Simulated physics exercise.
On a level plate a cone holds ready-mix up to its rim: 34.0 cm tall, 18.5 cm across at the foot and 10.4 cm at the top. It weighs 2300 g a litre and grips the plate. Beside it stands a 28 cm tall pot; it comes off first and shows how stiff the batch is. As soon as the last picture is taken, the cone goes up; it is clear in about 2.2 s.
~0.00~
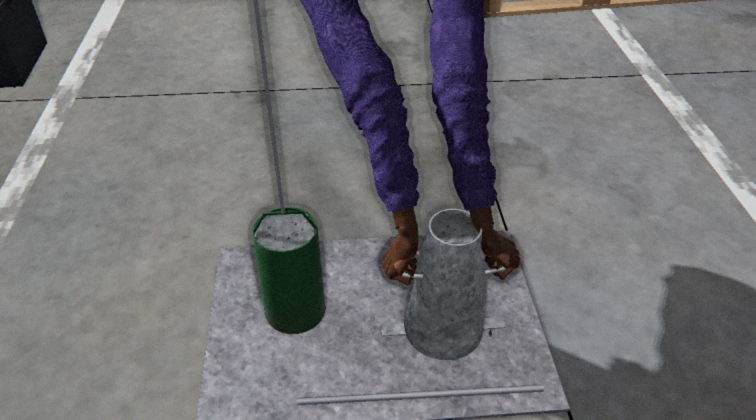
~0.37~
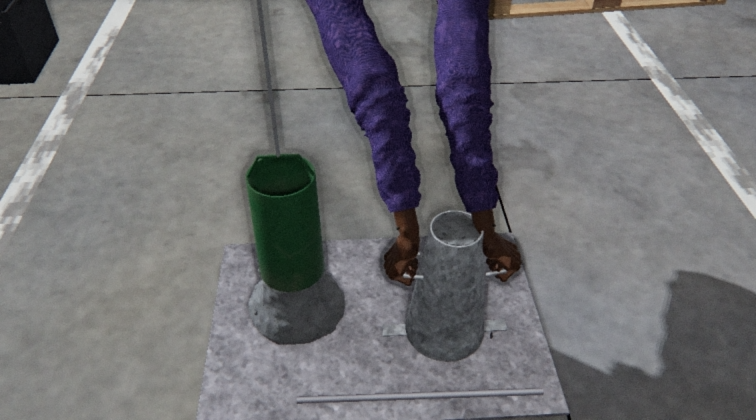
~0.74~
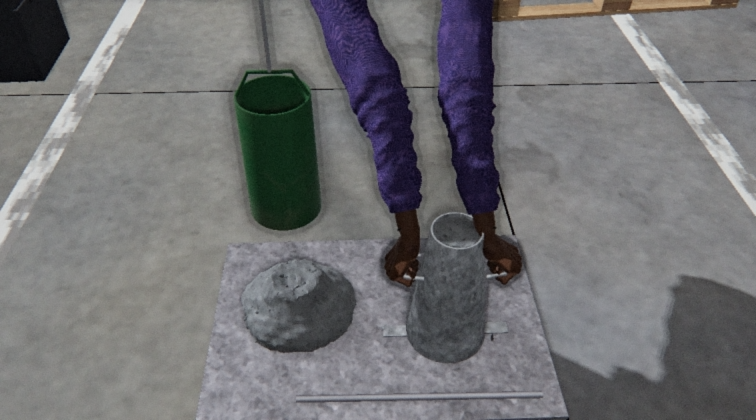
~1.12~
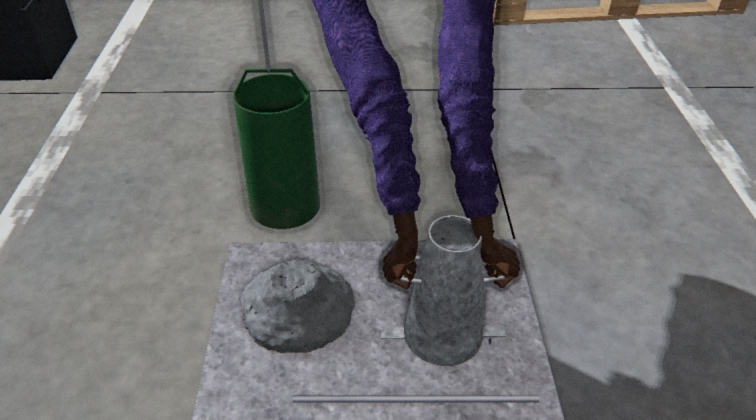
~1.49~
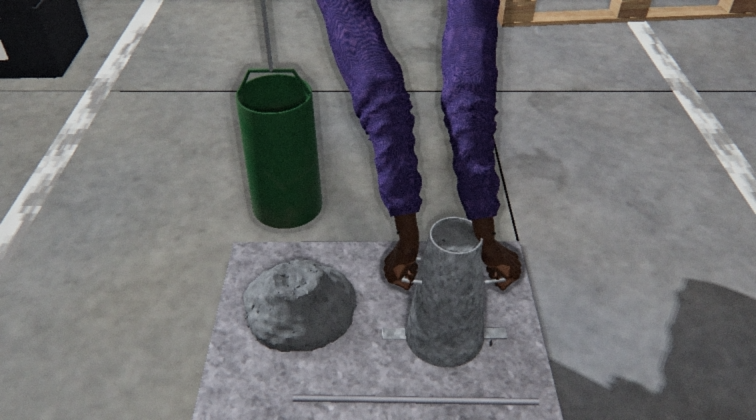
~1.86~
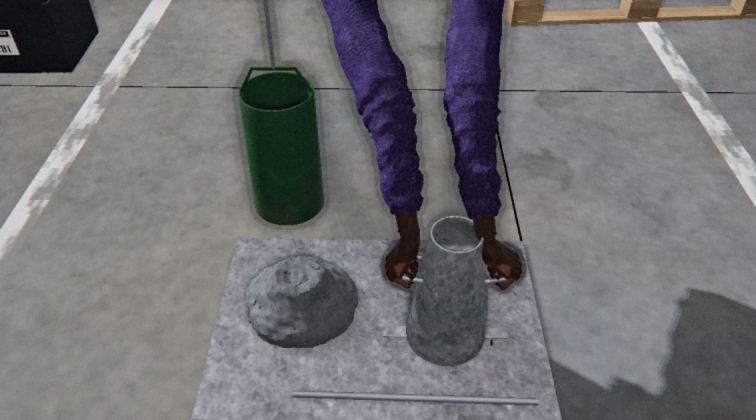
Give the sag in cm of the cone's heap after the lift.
18 cm.
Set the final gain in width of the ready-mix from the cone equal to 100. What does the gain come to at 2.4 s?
I'd say around 60 in a hundred.
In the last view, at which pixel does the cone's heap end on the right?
Position: Around (509, 341).
After 2.4 s, the cone is up 7.7 cm; the ready-mix has come down 11 cm to 23 cm and is 26 cm wide.
After 3.0 s, the cone is up 22 cm; the ready-mix has come down 18 cm to 16 cm and is 31 cm wide.
After 3.5 s, the cone is up 34 cm; the ready-mix has come down 18 cm to 16 cm and is 31 cm wide.
After 4.2 s, the cone is clear; the ready-mix has come down 18 cm to 16 cm and is 31 cm wide.
After 4.8 s, at rest, the cone is clear; the ready-mix has come down 18 cm to 16 cm and is 31 cm wide.
